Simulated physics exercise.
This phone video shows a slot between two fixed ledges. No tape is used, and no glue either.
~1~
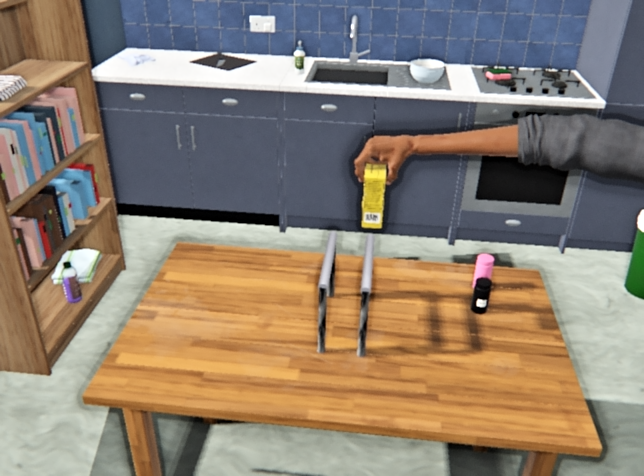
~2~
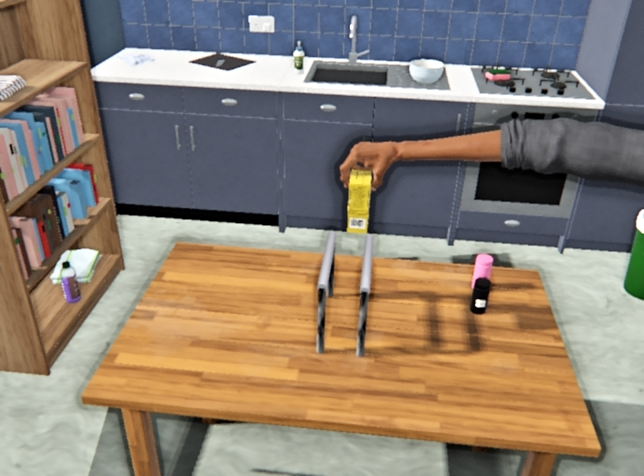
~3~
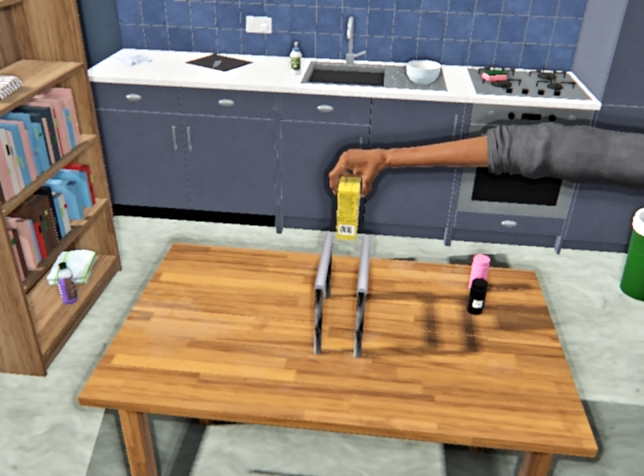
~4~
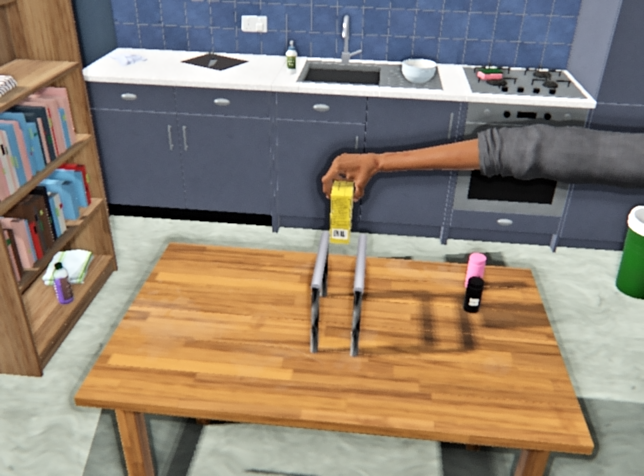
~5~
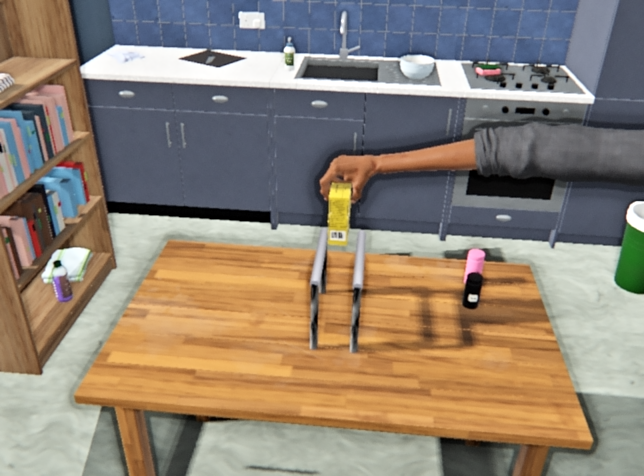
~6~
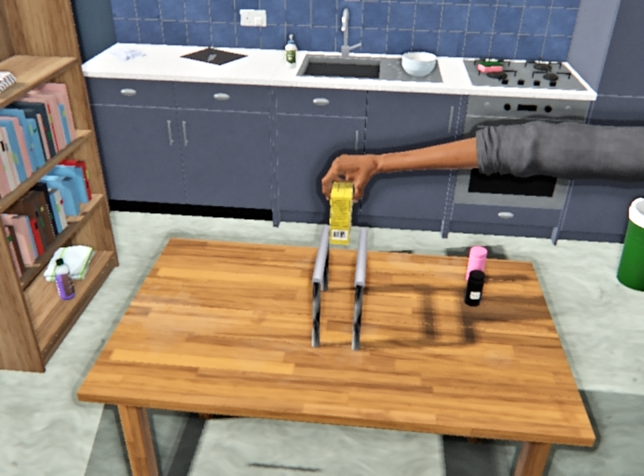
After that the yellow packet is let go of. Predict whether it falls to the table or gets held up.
It will fall through to the table.
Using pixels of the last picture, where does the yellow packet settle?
Near pixel (338, 298).
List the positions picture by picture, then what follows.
In the first picture, being brought over the gap; yellow packet (374, 194); pink shaker (483, 273).
In the second picture, being brought over the gap; yellow packet (359, 200); pink shaker (482, 273).
In the third picture, being brought over the gap; yellow packet (349, 207); pink shaker (479, 274).
In the fourth picture, being brought over the gap; yellow packet (342, 211); pink shaker (475, 272).
In the fifth picture, poised above the slot; yellow packet (340, 212); pink shaker (474, 268).
In the sixth picture, poised above the slot; yellow packet (342, 212); pink shaker (476, 265).
Then, 0.20 s past the last view, yellow packet displaced about its own width near (340, 244).
Then, 0.30 s past the last view, yellow packet displaced well along near (338, 299).
Then, 0.40 s past the last view, yellow packet displaced well along near (339, 290).
Finally, moved from the start, yellow packet; the other 2 still in place. Final places as the last picture's camera would see them, yellow packet near (338, 298). The packet goes down the gap.
